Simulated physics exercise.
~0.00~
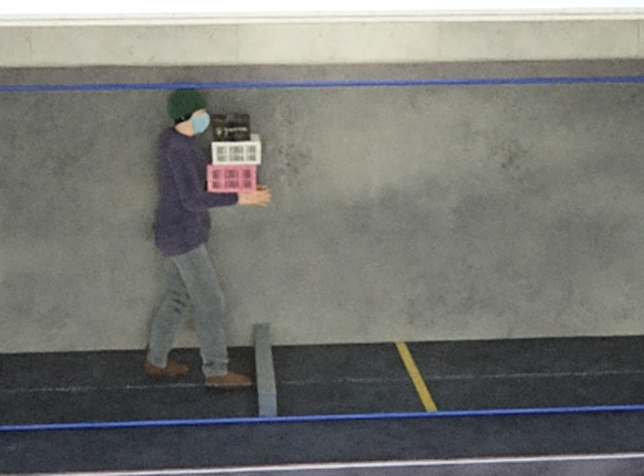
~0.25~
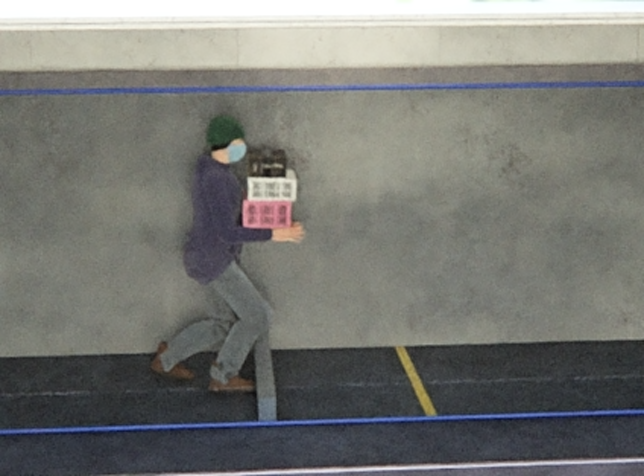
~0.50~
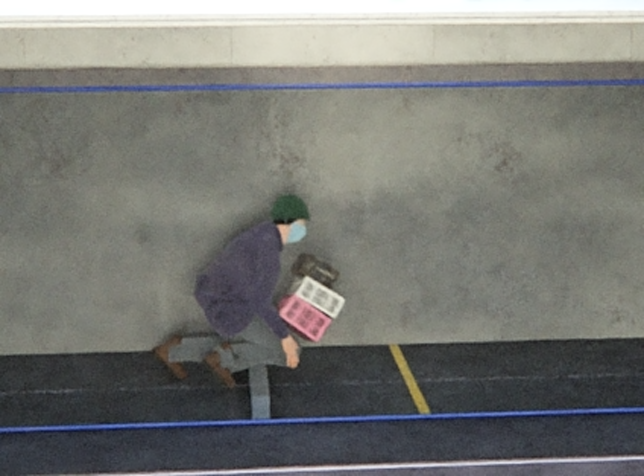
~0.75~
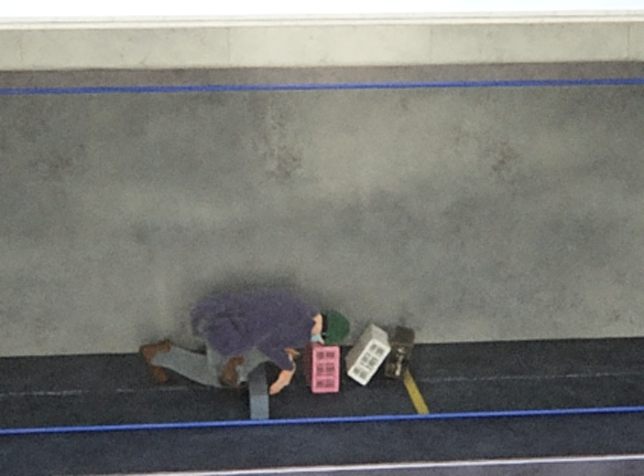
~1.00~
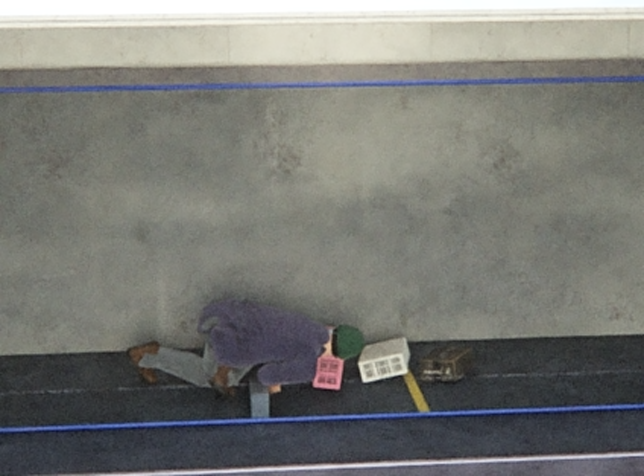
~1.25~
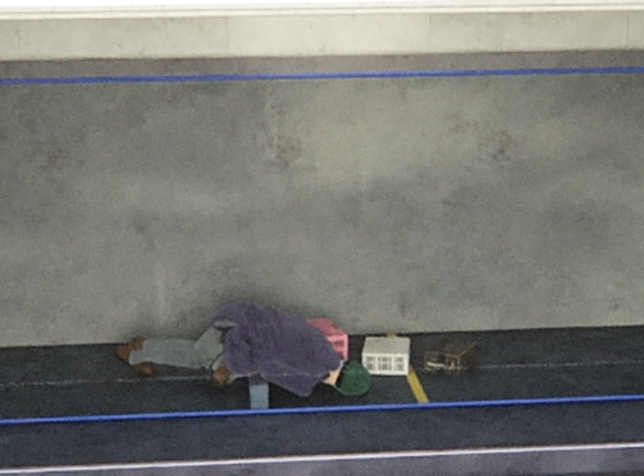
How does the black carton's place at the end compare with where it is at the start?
At the start the black carton sits on top of the stack in the person's arms, left of the low rail. At the end it lies on the floor far to the right, beyond the yellow line.
